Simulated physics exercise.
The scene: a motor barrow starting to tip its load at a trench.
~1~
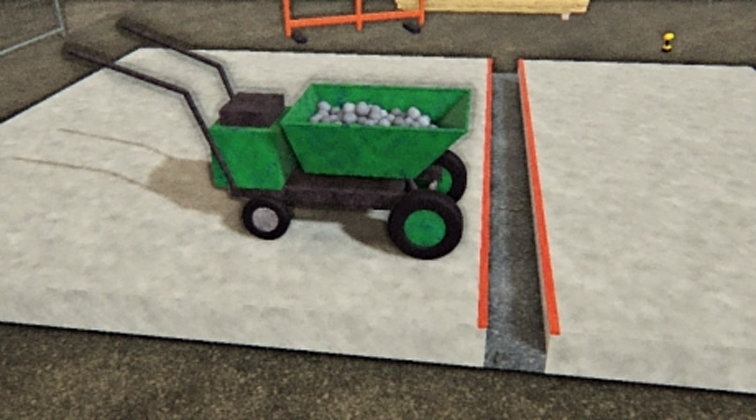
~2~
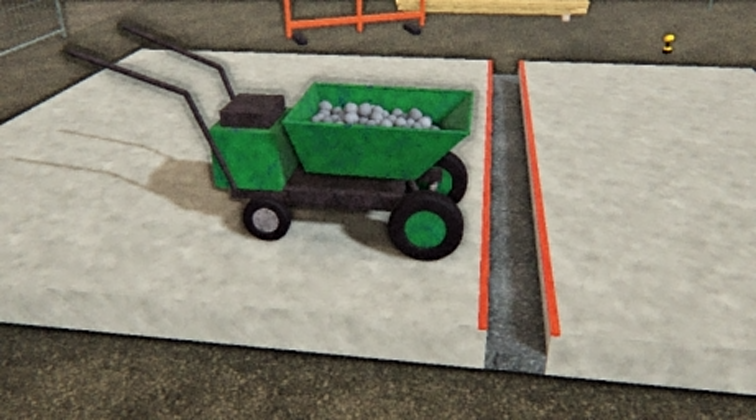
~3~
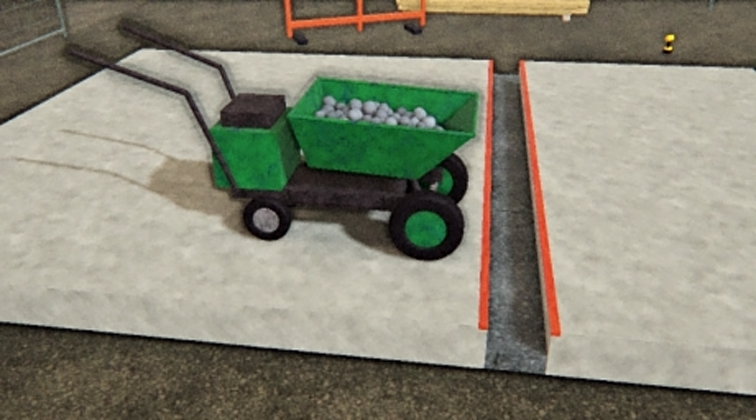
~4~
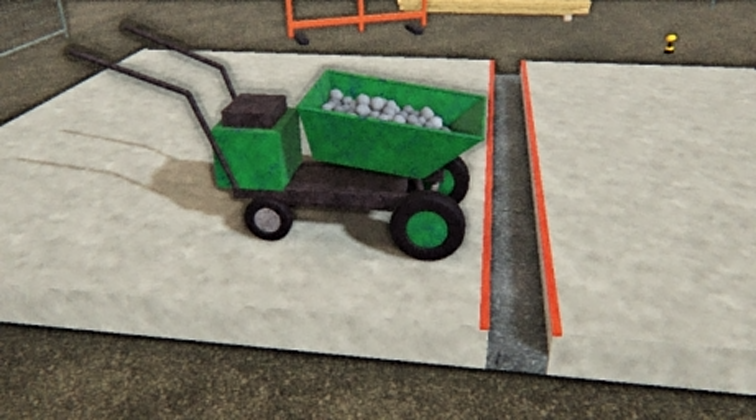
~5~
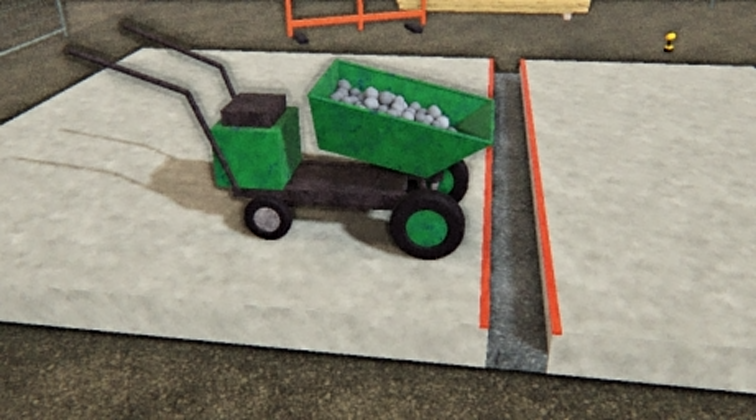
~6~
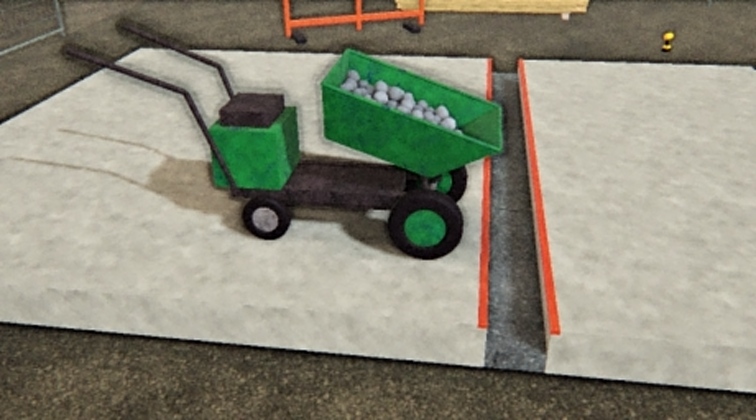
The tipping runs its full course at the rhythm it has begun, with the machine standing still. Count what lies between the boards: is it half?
In the trench: Under half.
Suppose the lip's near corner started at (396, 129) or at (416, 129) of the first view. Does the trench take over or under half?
One: Above a half. Two: More than half.
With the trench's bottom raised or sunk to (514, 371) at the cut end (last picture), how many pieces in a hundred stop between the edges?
It comes to 10 per cent or so.
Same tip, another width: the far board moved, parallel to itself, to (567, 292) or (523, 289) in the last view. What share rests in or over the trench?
About 40 and 0 per cent.
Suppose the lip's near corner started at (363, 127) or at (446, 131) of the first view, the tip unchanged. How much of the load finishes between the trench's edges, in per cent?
In turn 60 and 40 in a hundred.
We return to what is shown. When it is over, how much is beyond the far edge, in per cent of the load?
It comes to 85 per cent or so.
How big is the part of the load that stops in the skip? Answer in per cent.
Near 5 %.
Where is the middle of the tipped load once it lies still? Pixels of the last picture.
Close to (593, 237).
Just after the last frame, skip tipped steeply; every one in the skip.
A moment on, skip tipped right over; roughly two thirds in the skip; just a few in or heaped over the trench; roughly a third beyond it; just a few falling.
Further on, skip tipped right over; about a tenth in the skip; about a tenth in or heaped over the trench; the larger part beyond it.
When it is over, skip tipped right over; about a tenth in the skip; about a tenth in or heaped over the trench; the larger part beyond it.
